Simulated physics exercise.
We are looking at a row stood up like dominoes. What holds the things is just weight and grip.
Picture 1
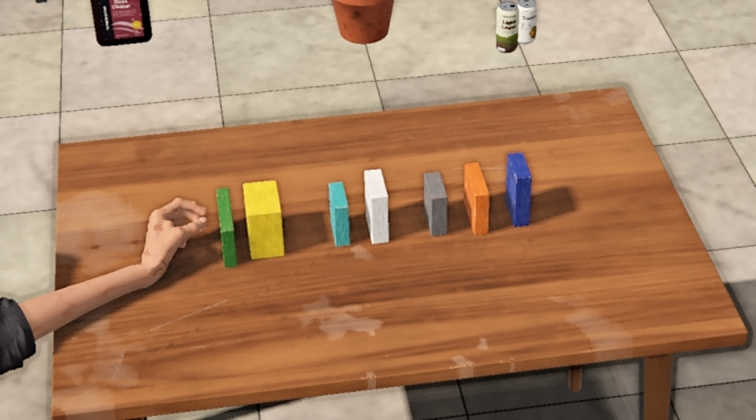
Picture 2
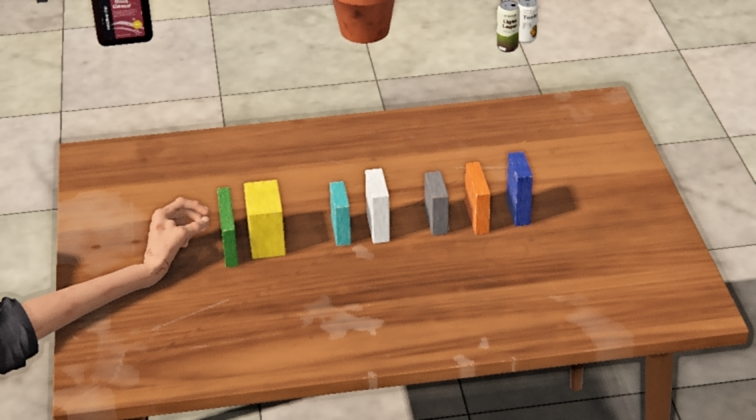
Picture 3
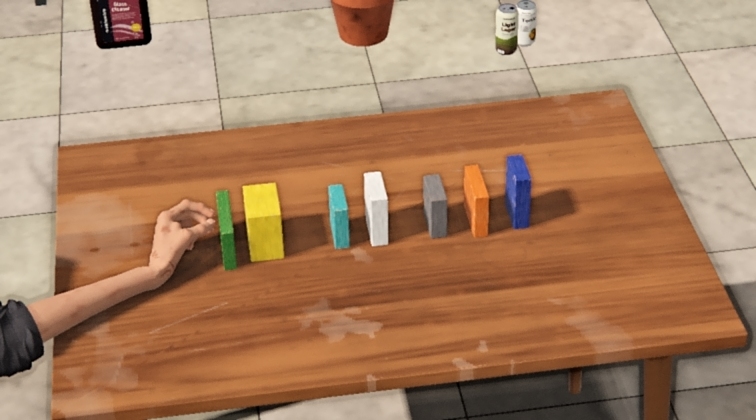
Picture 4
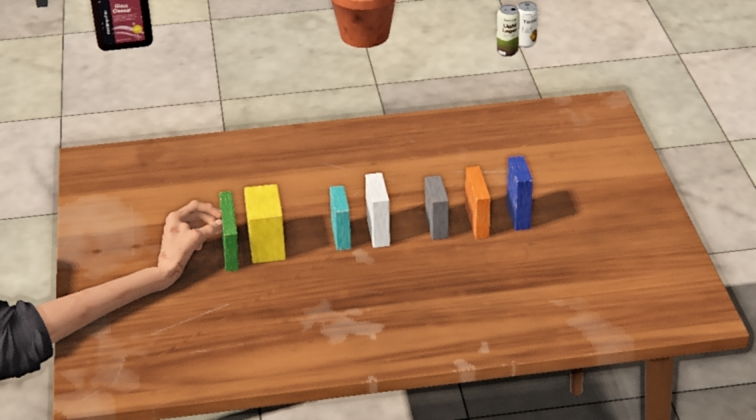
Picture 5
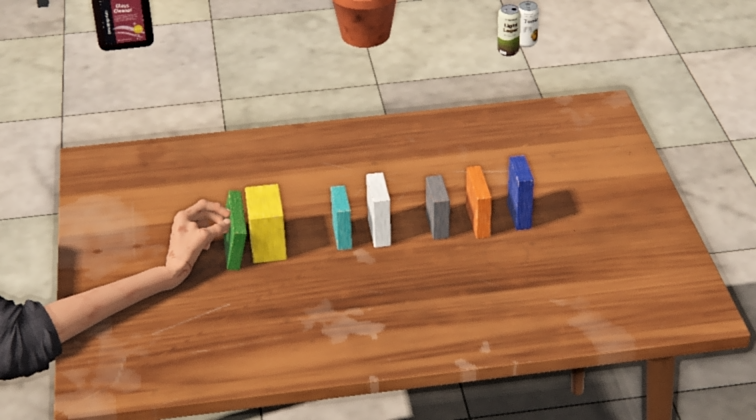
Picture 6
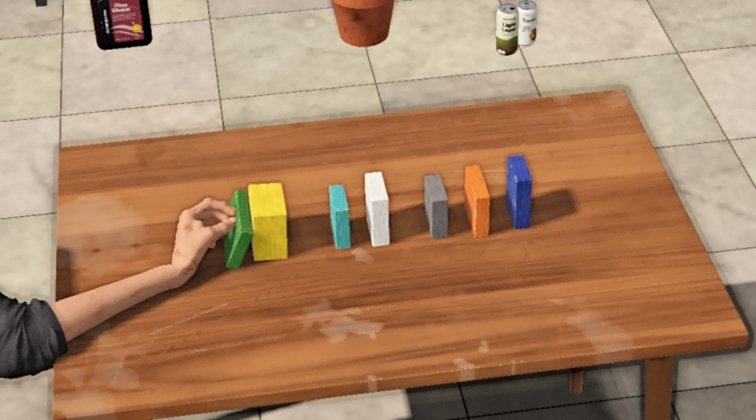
A hand reaching in from the left edges forward and pushes the upright green board, which leans rightward until its top meets the thick yellow block. Beyond them, turquoise, white, grey, orange and blue pieces stand motionless in a row across a scuffed wooden table. The view looks down from above onto the table and a pale tiled floor, where a terracotta pot, two cans and a dark container sit.
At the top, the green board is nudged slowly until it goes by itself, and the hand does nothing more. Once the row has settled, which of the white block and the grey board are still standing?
One by one: I expect the white block to remain erect, I expect the grey board to remain erect.
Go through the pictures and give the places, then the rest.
The first picture shows white block (377, 207); grey board (436, 204).
The second picture shows orange board (477, 198); yellow block (265, 219).
The third picture shows turquoise board (339, 217); orange board (476, 201).
The fourth picture shows green board 3° over; yellow block (265, 224); turquoise board (341, 218).
The fifth picture shows green board 13° over; orange board (478, 202); yellow block (266, 224).
The sixth picture shows green board 23° over; white block (377, 210); grey board (436, 207).
Then, 0.10 s on from there, green board 33° over; yellow block shifted a little.
Then, 0.20 s on from there, green board 35° over; yellow block shifted a little.
Then, 0.70 s on from there, white block resting near (377, 210); grey board resting near (436, 207).
In the end, all 5 unmoved. At the end, from the last picture's camera, white block near (377, 210), grey board near (436, 207).
